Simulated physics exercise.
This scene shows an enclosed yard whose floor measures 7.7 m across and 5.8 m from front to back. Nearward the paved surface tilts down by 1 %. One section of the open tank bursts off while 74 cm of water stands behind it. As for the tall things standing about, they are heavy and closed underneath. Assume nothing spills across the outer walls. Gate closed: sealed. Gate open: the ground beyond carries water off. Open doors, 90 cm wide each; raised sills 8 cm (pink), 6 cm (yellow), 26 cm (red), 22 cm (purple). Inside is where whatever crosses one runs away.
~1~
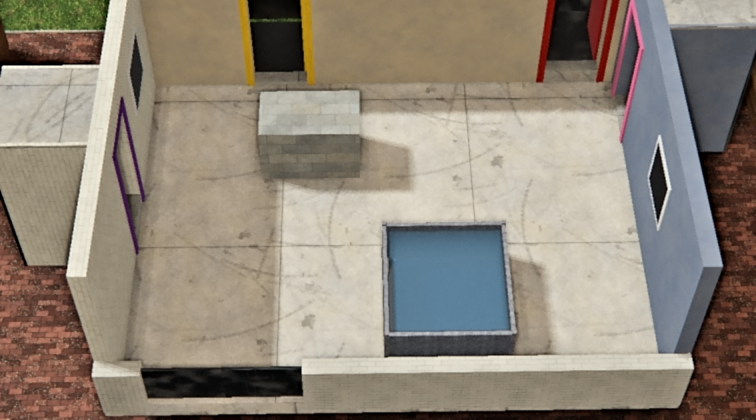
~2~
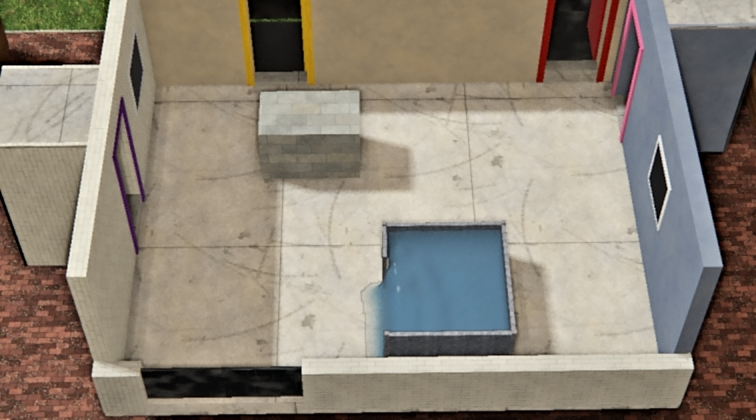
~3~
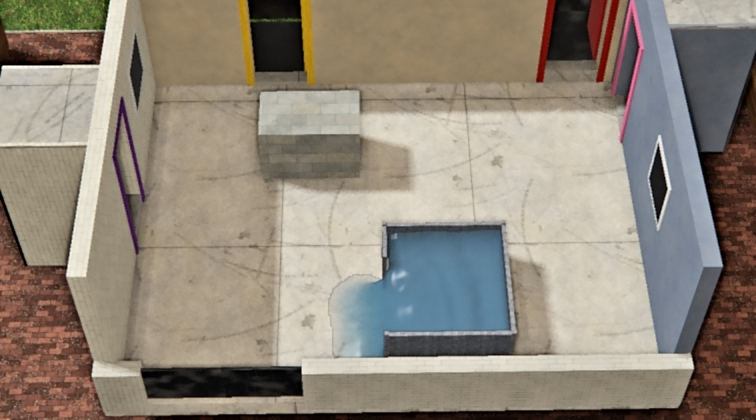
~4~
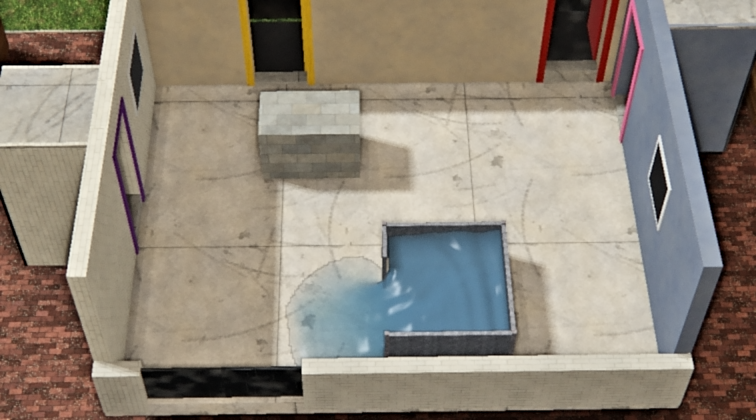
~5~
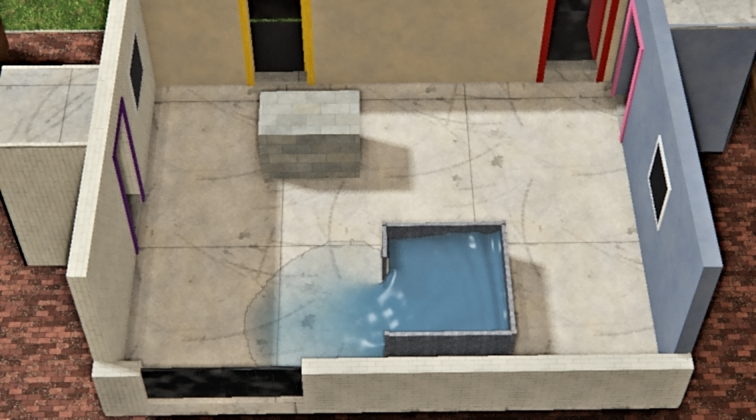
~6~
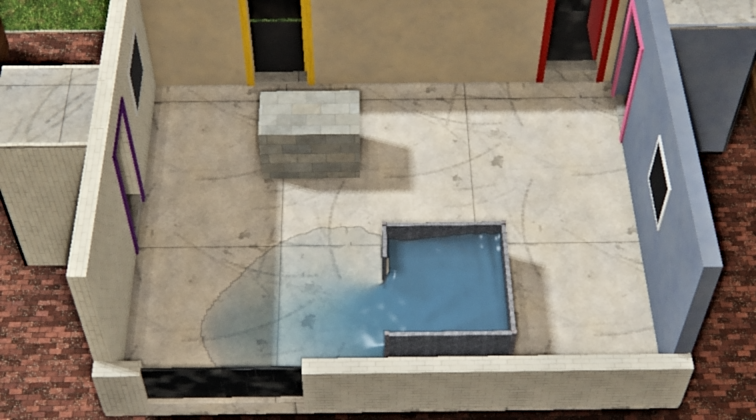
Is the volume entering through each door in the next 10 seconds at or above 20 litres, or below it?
Pink door: Short of the limit. Yellow door: Beyond the limit. Red door: Short of the limit. Purple door: Short of the limit.
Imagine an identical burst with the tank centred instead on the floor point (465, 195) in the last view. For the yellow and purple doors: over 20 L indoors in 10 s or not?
Lab note: Yellow door limit not exceeded; purple door limit exceeded.
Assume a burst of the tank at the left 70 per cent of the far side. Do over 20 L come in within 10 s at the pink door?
Note: Pink door, beyond the mark.
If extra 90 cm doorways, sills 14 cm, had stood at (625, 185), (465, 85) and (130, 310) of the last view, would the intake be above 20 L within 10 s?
In sequence the answers are less than that, less than that and more than that.
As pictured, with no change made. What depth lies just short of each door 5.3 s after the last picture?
Pink 0 cm, yellow 9 cm, red 0 cm, purple 9 cm.
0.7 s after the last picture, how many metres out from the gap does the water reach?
I'd say around 4.0 m from the gap.
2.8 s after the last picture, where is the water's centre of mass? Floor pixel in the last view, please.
About (269, 282).
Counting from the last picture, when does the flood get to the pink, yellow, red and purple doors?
Pink = 7.0 s, yellow = 3.0 s, red = 6.5 s, purple = 0.9 s.
Then, 0.7 s after the last picture water covers 25 % of the floor and is deepest (52 cm) near (122, 389); pink door not reached, yellow door not reached, red door not reached, purple door not reached.
Then, 1.5 s after the last picture water covers 30 % of the floor and is deepest (46 cm) near (123, 378); pink door not reached, yellow door not reached, red door not reached, purple door 18 cm at the sill, 0 L in.
Then, 2.8 s after the last picture water covers 40 % of the floor and is deepest (26 cm) near (122, 389); pink door not reached, yellow door not reached, red door not reached, purple door 14 cm at the sill, 0 L in.
Then, 5.3 s after the last picture water covers 65 % of the floor and is deepest (20 cm) near (151, 138); pink door not reached, yellow door 9 cm at the sill, 59 L in, red door not reached, purple door 9 cm at the sill, 0 L in.
Then, 9.3 s after the last picture water covers 95 % of the floor and is deepest (10 cm) near (134, 284); pink door 8 cm at the sill, 1 L in, yellow door 6 cm at the sill, 80 L in, red door 4 cm at the sill, 0 L in, purple door 9 cm at the sill, 0 L in.
